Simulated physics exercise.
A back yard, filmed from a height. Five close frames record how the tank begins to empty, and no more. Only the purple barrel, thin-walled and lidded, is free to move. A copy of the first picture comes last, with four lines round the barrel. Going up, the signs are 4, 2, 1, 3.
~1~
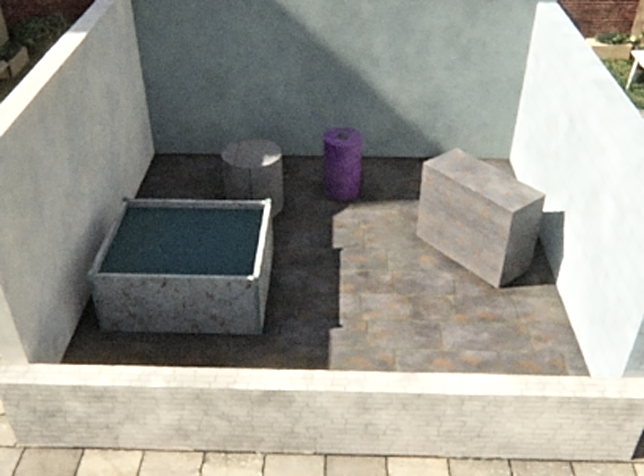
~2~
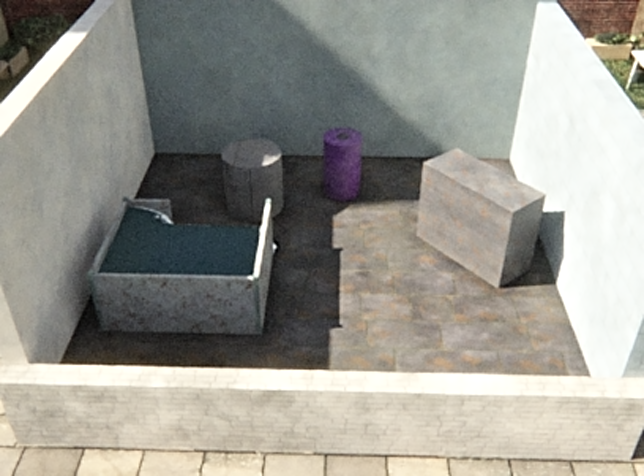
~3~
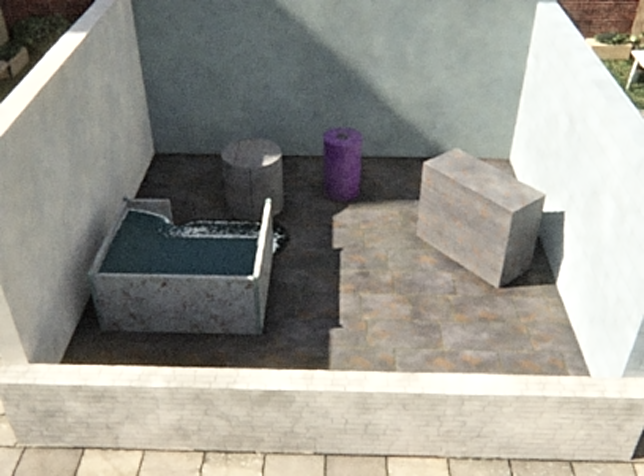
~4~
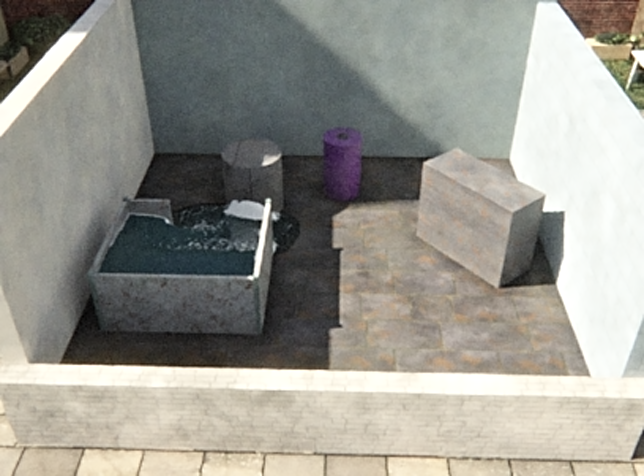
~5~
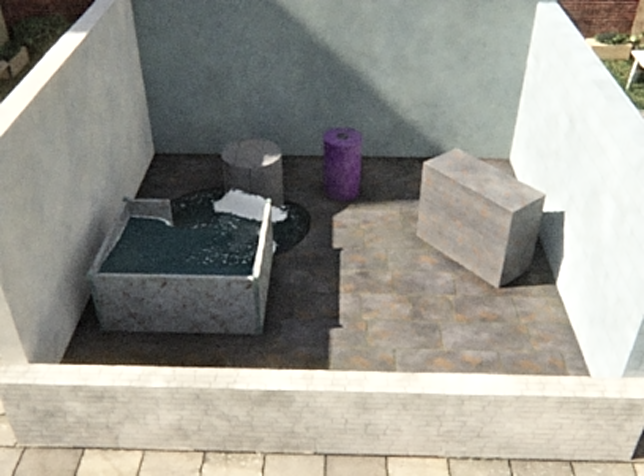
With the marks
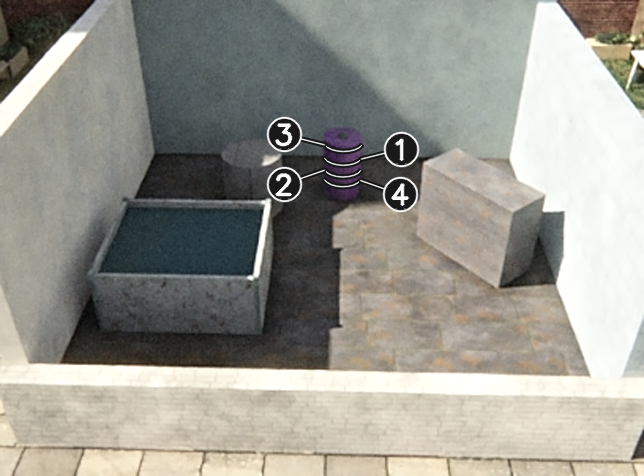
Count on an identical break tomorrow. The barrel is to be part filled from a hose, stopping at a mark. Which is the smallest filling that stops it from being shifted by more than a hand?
Mark 4 just does it.
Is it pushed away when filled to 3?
No, not at all.
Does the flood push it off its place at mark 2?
No.
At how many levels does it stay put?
All four.
In white, 1 at (342, 165); 2 at (342, 177); 3 at (343, 151); 4 at (342, 186); from the bottom up 4, 2, 1, 3.
If 1 is chosen, it does not move.
If 2 is chosen, it does not move.
If 3 is chosen, it does not move.
If 4 is chosen, it shifts by a finger or two and stays.
